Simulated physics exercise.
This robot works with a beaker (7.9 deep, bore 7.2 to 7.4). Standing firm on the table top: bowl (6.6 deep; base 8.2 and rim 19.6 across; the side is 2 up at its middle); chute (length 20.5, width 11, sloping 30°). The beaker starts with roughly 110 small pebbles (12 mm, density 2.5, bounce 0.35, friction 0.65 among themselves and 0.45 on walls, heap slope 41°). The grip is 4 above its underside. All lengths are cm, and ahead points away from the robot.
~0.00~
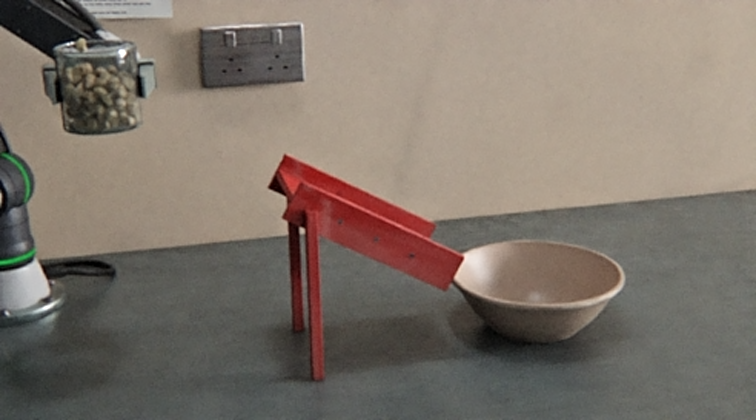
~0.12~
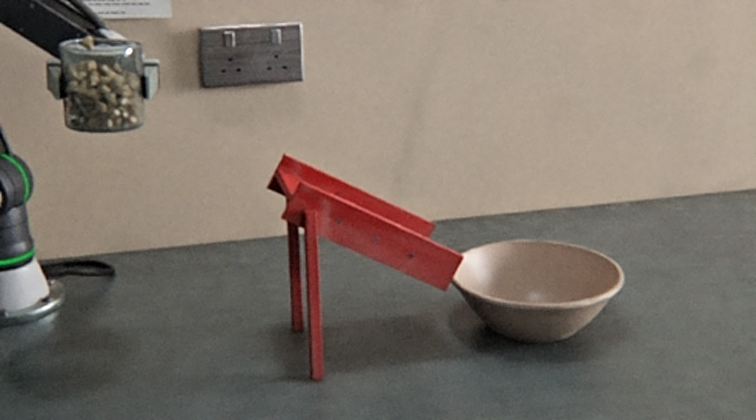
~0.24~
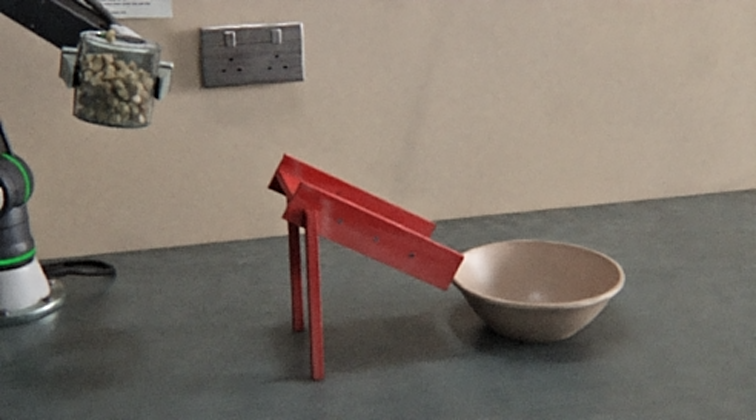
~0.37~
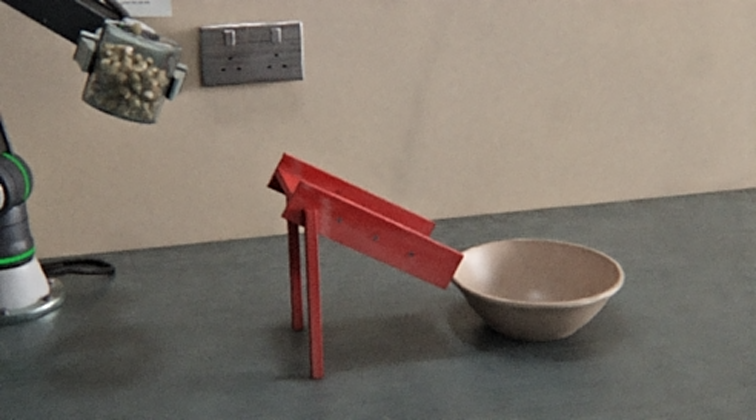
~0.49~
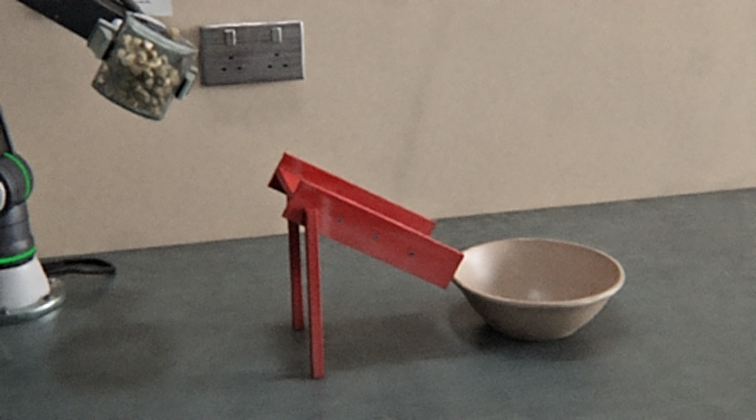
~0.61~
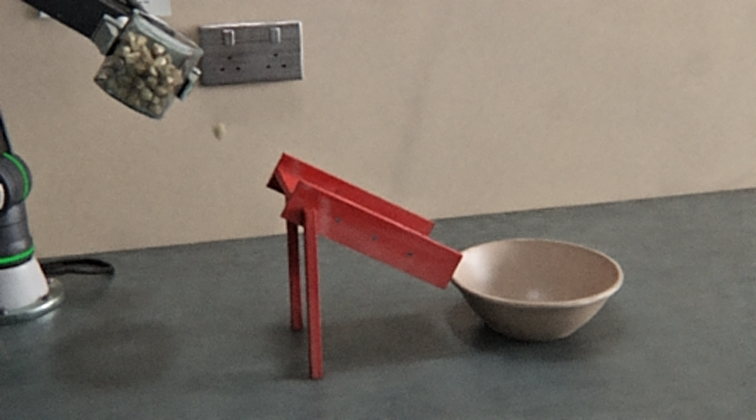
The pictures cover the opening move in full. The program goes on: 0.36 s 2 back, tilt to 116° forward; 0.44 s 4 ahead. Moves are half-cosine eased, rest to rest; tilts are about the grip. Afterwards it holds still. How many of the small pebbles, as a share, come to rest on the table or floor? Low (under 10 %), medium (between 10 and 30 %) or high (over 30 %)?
Answer: High; over 30 % of the small pebbles finish on the table or floor.
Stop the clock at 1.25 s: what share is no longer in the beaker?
Near 45 per cent so far.
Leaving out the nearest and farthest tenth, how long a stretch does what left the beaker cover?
Roughly 14 cm.
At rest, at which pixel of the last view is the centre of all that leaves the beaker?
Near (289, 350).
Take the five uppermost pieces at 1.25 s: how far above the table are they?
Roughly 34 cm.
After 0.93 s, tilted 114° forward, highest piece 37 above the table; 111 in the beaker, 1 on the table or floor, 2 on the chute or in flight.
After 1.25 s, tilted 116° forward, highest piece 34 above the table; 60 in the beaker, 24 on the table or floor, 30 on the chute or in flight.
After 1.61 s, tilted 116° forward, highest piece 31 above the table; 83 on the table or floor, 11 in the beaker, 20 on the chute or in flight.
After 2.66 s, tilted 116° forward, highest piece 2 above the table; 114 on the table or floor.
At rest, 114 on the table or floor. That is 100 % on the table or floor.
